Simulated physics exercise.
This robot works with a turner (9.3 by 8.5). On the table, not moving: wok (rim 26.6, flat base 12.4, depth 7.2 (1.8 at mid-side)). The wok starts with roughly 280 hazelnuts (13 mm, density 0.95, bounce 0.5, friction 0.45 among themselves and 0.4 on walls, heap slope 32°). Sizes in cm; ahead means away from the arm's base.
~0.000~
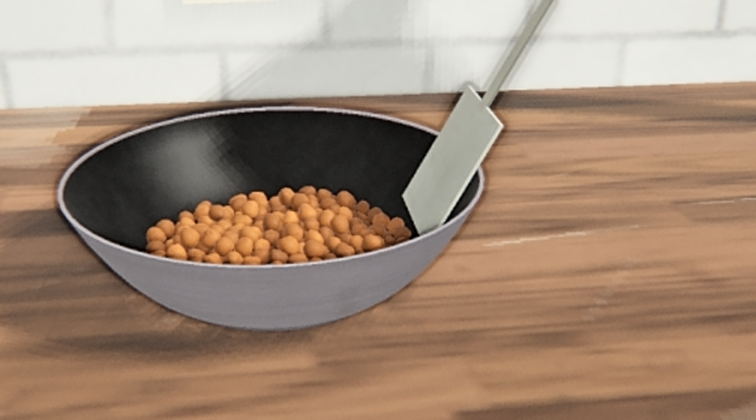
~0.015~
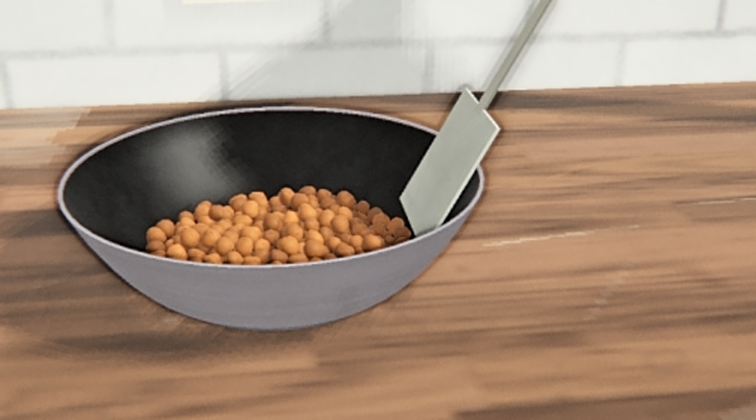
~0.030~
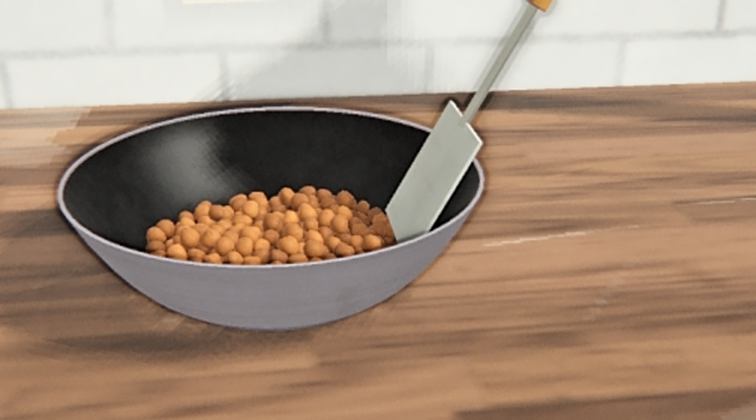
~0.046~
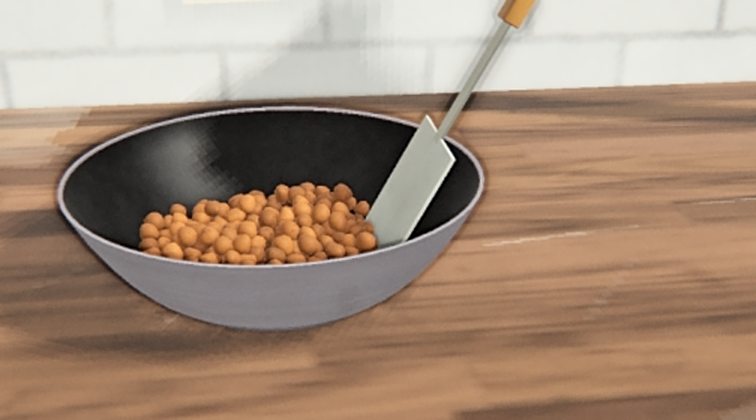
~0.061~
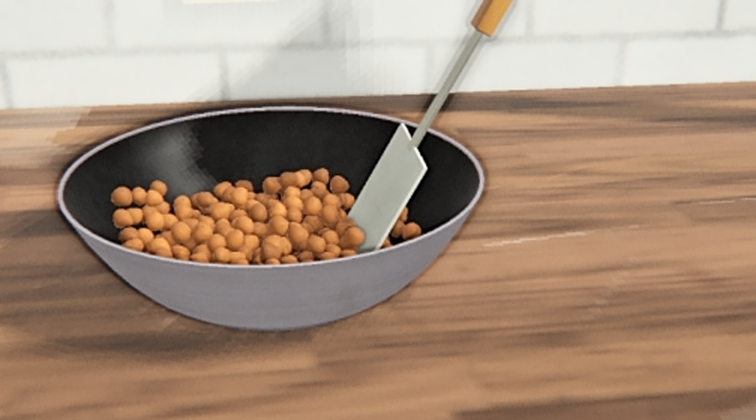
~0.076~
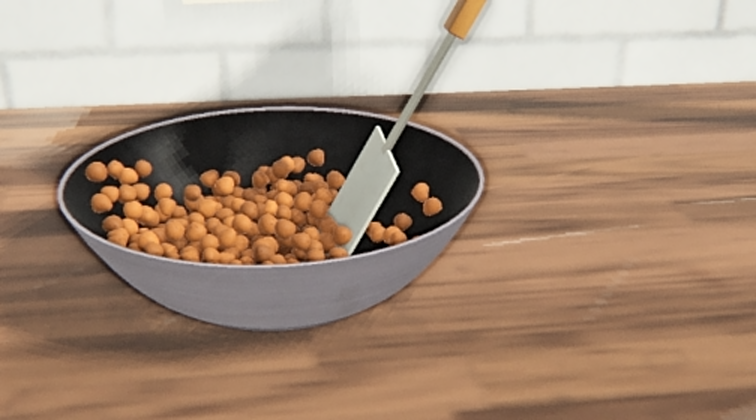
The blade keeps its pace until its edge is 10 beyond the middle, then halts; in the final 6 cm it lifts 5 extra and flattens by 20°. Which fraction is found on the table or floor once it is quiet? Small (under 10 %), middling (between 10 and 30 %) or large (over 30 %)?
Answer: Large; over 30 % of the hazelnuts finish on the table or floor.
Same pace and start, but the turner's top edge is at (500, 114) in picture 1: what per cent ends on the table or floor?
About 35 per cent.
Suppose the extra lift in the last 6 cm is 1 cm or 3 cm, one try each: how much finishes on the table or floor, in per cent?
About 50 and 40 per cent.
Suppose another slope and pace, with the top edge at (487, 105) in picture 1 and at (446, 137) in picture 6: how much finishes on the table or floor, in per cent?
About 25 per cent.
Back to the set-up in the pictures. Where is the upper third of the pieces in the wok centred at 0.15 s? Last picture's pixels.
At about (158, 197).
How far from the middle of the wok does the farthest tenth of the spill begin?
About 80 cm.
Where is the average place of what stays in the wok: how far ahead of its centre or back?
Some 3.5 cm ahead.
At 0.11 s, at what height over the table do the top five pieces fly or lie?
Roughly 10 cm.
After 0.11 s, sloping 61°, highest piece 11 above the table; 282 in the wok, 2 on the blade or in flight.
After 0.15 s, sloping 55°, highest piece 14 above the table; 276 in the wok, 8 on the blade or in flight.
After 0.37 s, sloping 41°, highest piece 34 above the table; 175 in the wok, 25 on the table or floor, 84 on the blade or in flight.
After 1.42 s, sloping 41°, highest piece 8 above the table; 175 in the wok, 109 on the table or floor.
In the end, 175 in the wok, 109 on the table or floor. That is 38 % on the table or floor.
